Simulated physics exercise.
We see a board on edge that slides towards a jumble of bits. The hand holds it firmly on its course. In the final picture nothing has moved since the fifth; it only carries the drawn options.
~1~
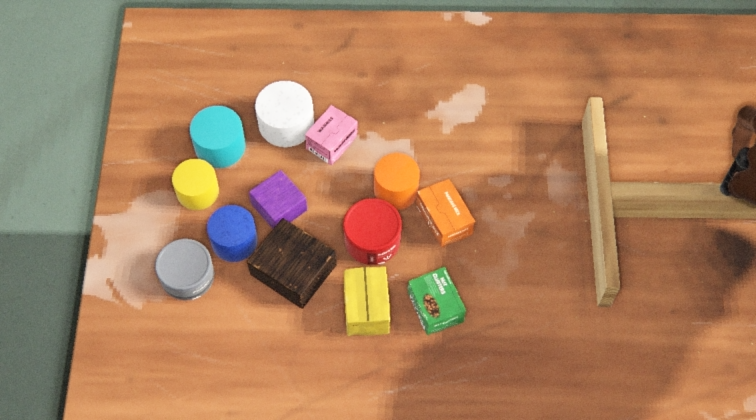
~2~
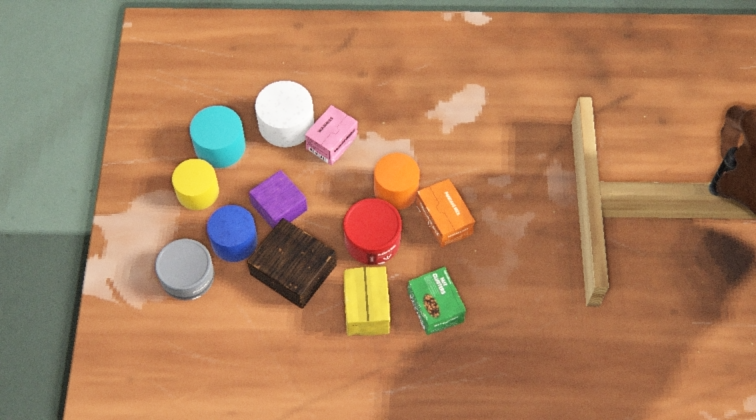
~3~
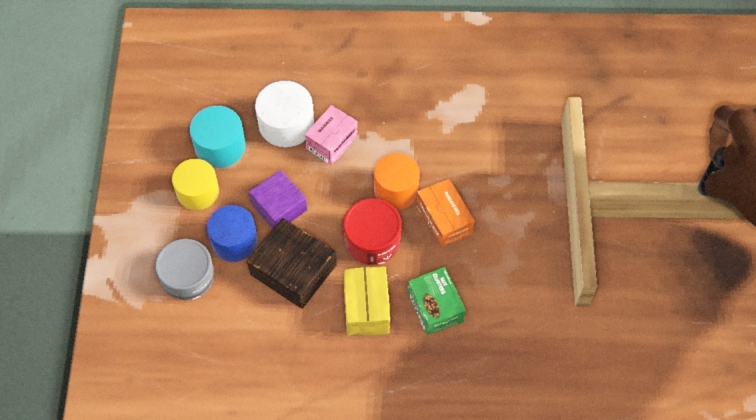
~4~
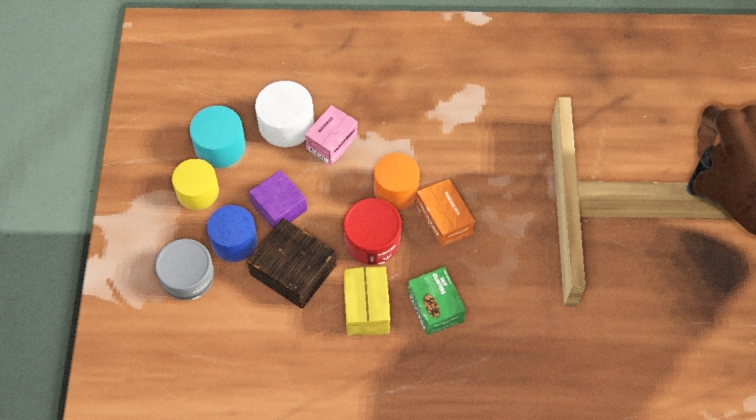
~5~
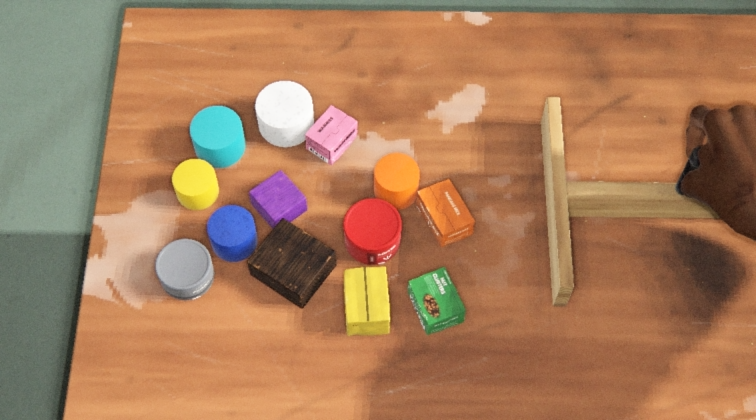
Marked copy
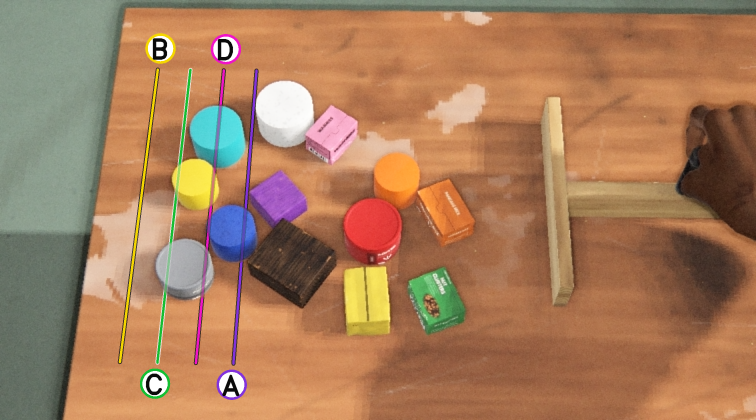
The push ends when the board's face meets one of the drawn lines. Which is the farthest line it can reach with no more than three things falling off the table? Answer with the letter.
The farthest such stop is C.
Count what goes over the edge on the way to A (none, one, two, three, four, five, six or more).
The count is none.
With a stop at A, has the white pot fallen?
No.
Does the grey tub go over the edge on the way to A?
No.
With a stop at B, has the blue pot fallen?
By then, yes.
On the marked copy, A at (246, 207); B at (140, 206); C at (175, 206); D at (211, 206).
With C. Early on, board (420, 186); yellow box (347, 302); green packet (391, 304).
Further on, board (282, 184); blue pot (157, 226); grey tub (158, 275).
At the end, board (174, 183); blue pot over the edge; grey tub over the edge; three fallen.
As for the rest, A is within the limit but short; B drops six; D is within the limit but short.
